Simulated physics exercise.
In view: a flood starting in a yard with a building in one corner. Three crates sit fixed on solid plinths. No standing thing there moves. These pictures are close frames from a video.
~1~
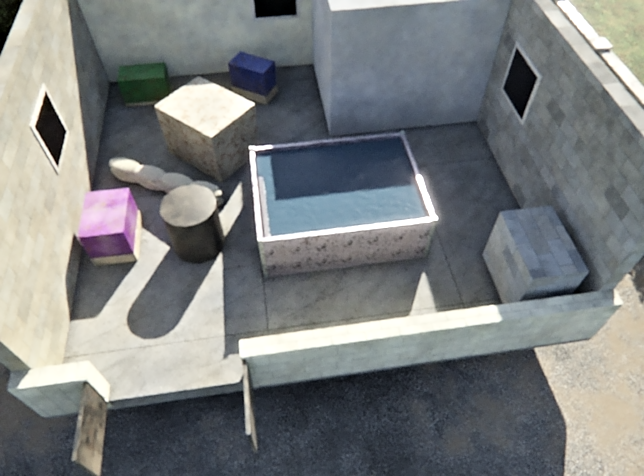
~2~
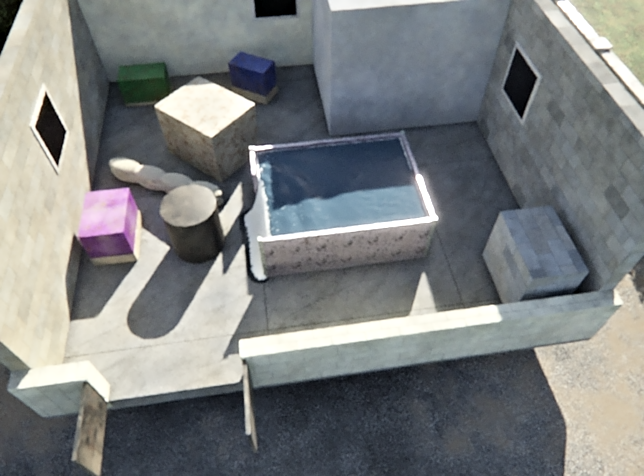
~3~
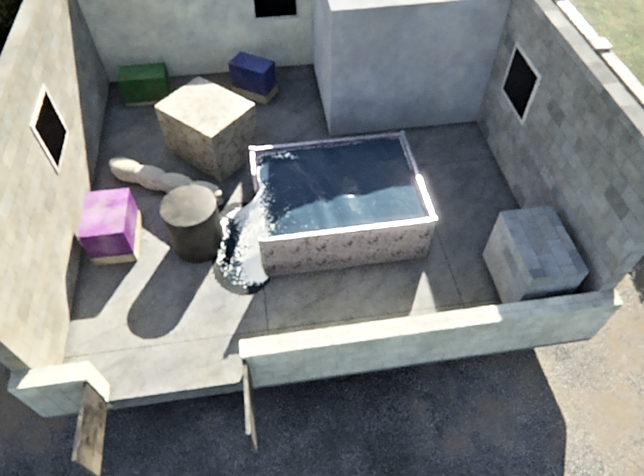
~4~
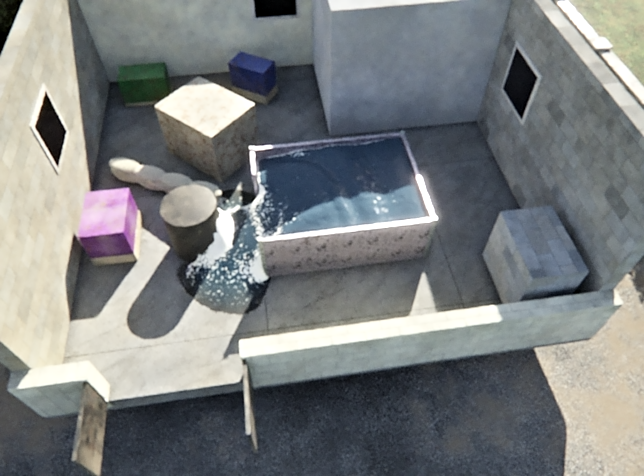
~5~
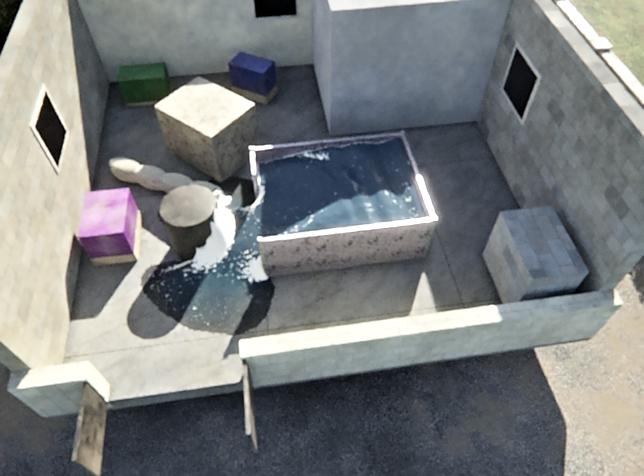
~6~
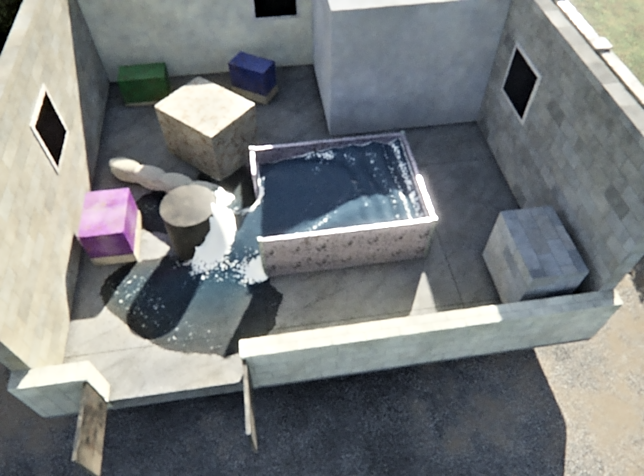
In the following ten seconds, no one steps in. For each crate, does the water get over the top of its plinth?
The green crate gets wet; the purple crate gets wet; the blue crate stays dry.
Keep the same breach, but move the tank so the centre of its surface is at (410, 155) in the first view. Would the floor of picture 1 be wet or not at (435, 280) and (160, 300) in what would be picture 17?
First point untouched, second point soaked.
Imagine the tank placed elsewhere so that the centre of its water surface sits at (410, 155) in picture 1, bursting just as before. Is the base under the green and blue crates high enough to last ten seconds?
Green: Reached; blue: Untouched.
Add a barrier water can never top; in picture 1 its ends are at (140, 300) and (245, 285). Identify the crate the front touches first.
It's the purple crate.
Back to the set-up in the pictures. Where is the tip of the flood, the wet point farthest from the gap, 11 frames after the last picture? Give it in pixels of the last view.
Front's tip: Near (105, 114).
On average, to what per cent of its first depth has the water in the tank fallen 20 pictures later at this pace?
My reading is roughly 38 in a hundred.
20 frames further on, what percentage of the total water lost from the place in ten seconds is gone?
I get 40 percent.
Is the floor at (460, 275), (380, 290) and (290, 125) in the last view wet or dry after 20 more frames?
First spared, second spared, third inundated.
A moment on, water covers 30 % of the floor; the green crate not reached, the purple crate water round its plinth, the blue crate not reached.
Next, water covers 45 % of the floor; the green crate not reached, the purple crate water round its plinth, the blue crate not reached.
Then, water covers 60 % of the floor; the green crate water round its plinth, the purple crate water round its plinth, the blue crate water round its plinth.
Later, water covers 75 % of the floor; the green crate water round its plinth, the purple crate water round its plinth, the blue crate water round its plinth.
In the end, water covers 90 % of the floor; the green crate was topped, the purple crate was topped, the blue crate stayed above the water.
